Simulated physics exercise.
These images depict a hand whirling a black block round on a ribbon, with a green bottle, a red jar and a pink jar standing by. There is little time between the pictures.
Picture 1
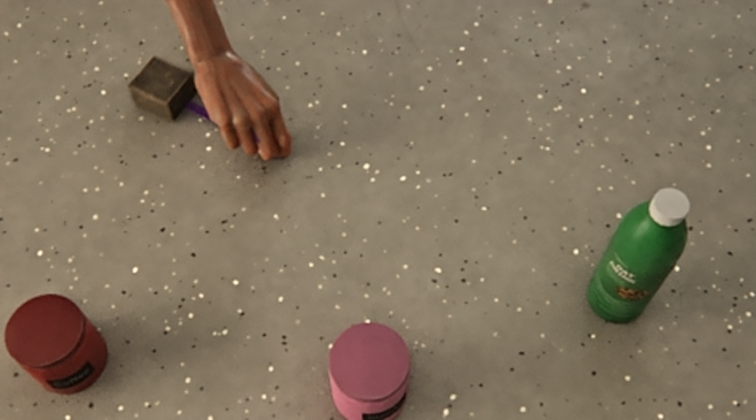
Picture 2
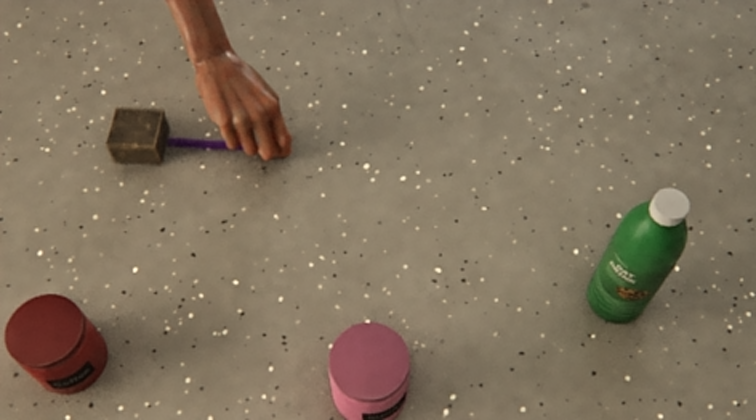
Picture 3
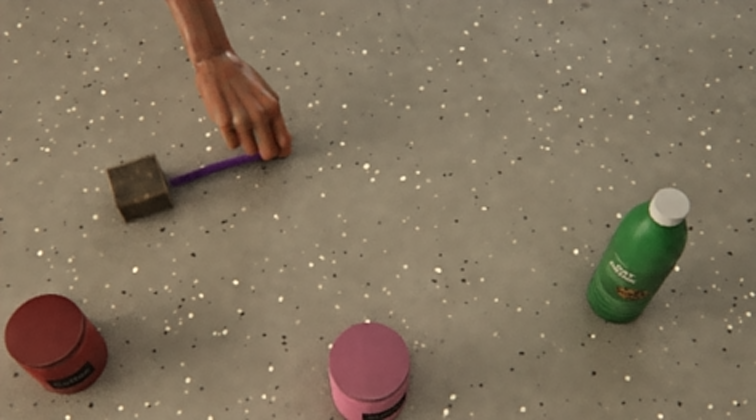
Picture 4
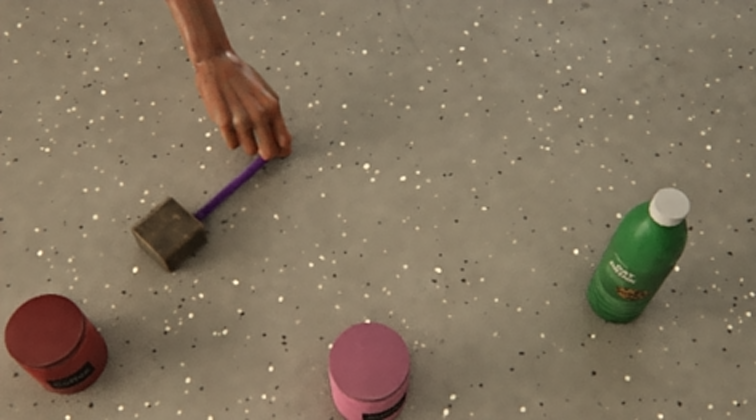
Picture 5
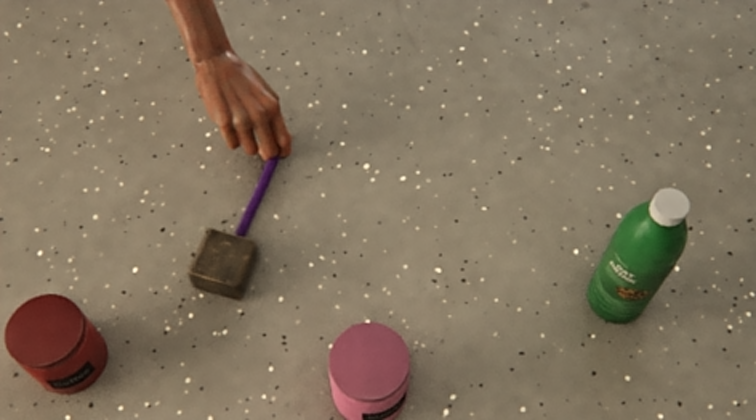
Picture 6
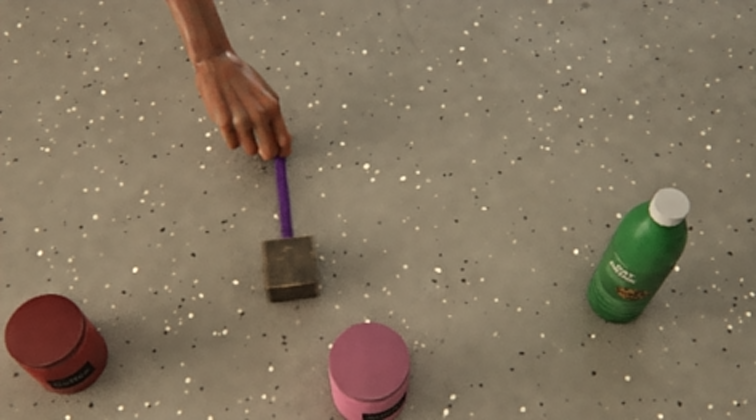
A grey speckled surface, dotted with white and dark flecks, is seen from above at an angle by a still camera. A hand reaches in from the top left holding a purple ribbon tied to a dark block, with a red jar at lower left, a pink jar at bottom centre and a green, white-capped bottle at right. The hand stays nearly still as the block swings anticlockwise around it, from its upper left, down the left side, to below it.
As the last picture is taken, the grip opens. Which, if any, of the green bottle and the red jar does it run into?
My prediction: The green bottle will receive no impact; the red jar will receive no impact.
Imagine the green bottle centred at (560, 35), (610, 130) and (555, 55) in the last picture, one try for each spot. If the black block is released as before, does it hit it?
In case one it is avoided, in case two it takes a blow, and in case three it is avoided.
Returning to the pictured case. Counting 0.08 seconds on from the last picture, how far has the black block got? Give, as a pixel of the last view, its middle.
By then you'd find it at pixel (413, 237).
Then, 0.08 s after the last picture, block near (413, 237).
Then, 0.20 s after the last picture, block near (543, 201).
At rest, block near (635, 176). The green bottle remains clear and the red jar escapes it.
